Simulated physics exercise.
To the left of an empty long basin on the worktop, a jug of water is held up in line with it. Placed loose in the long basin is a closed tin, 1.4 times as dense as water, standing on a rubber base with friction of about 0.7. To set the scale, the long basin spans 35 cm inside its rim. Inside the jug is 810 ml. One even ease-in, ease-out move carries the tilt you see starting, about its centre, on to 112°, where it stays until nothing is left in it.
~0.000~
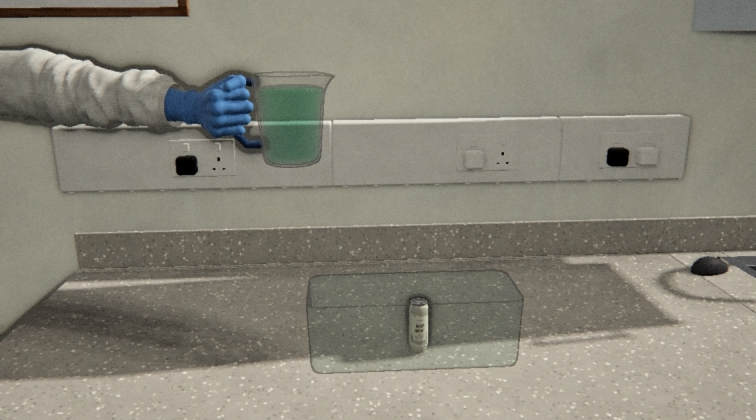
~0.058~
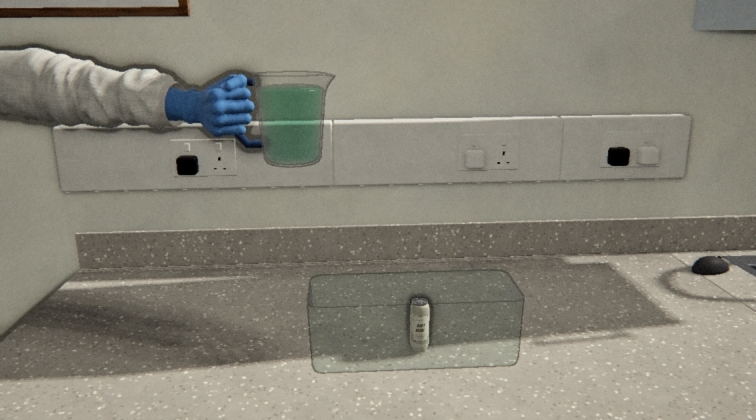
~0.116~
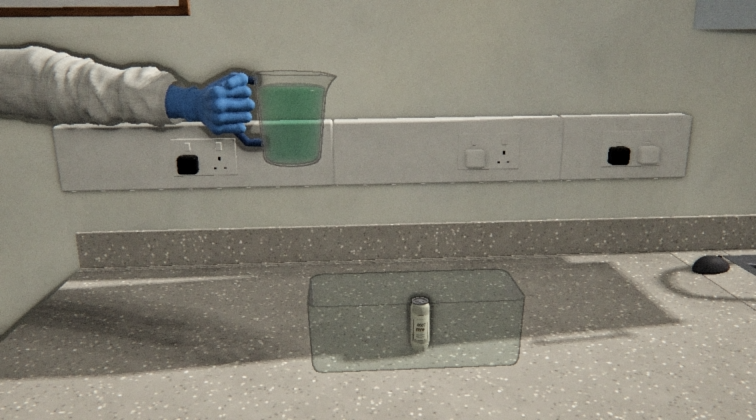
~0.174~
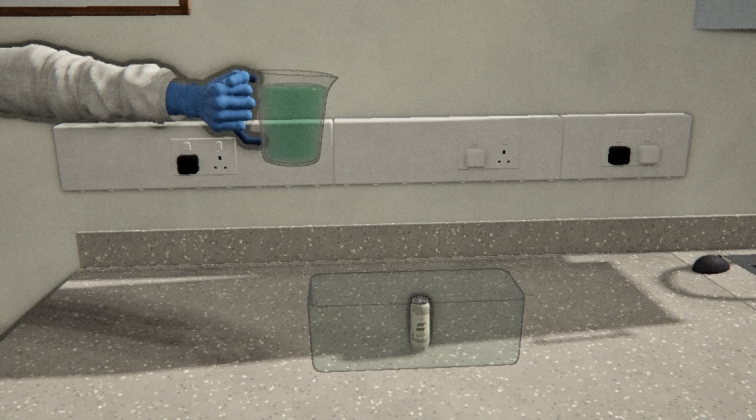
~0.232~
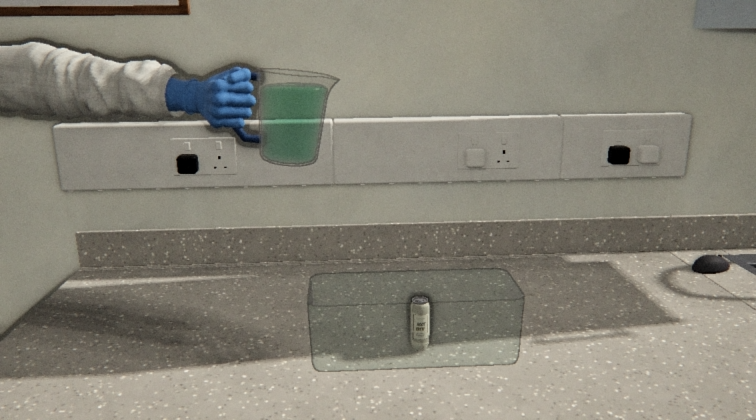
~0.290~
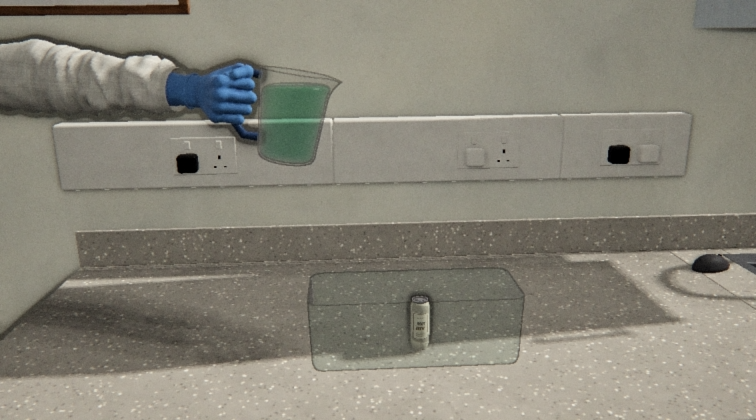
A jug of green liquid, held up by a blue-gloved hand at the left, tilted slightly to the right, while the clear basin on the speckled worktop and the small closed tin inside stayed still.
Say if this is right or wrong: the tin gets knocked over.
Right, it gets knocked over.
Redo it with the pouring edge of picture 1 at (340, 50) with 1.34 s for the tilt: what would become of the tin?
Then it falls.
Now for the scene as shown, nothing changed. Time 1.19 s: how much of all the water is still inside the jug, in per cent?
Roughly 26 percent remains.
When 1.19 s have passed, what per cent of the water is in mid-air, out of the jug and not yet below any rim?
It comes to some 32 percent of the total.
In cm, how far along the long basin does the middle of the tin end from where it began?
Around 9.0 cm.
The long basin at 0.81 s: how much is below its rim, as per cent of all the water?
At that time the basin holds about 2 per cent of the liquid.
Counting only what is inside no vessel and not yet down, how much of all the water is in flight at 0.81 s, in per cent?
Around 16 percent.
By 0.81 s the tilt is 62° and 82 per cent is still to pour; the tin stands where it began.
By 1.19 s the tilt is 99° and 25 per cent is still to pour; the tin stands where it began.
By 1.59 s the tilt is 112° and 0 per cent is still to pour; the tin lies on its side.
By 2.02 s the tilt is 112° and 0 per cent is still to pour; the tin lies on its side.
At rest the tin lies on its side.
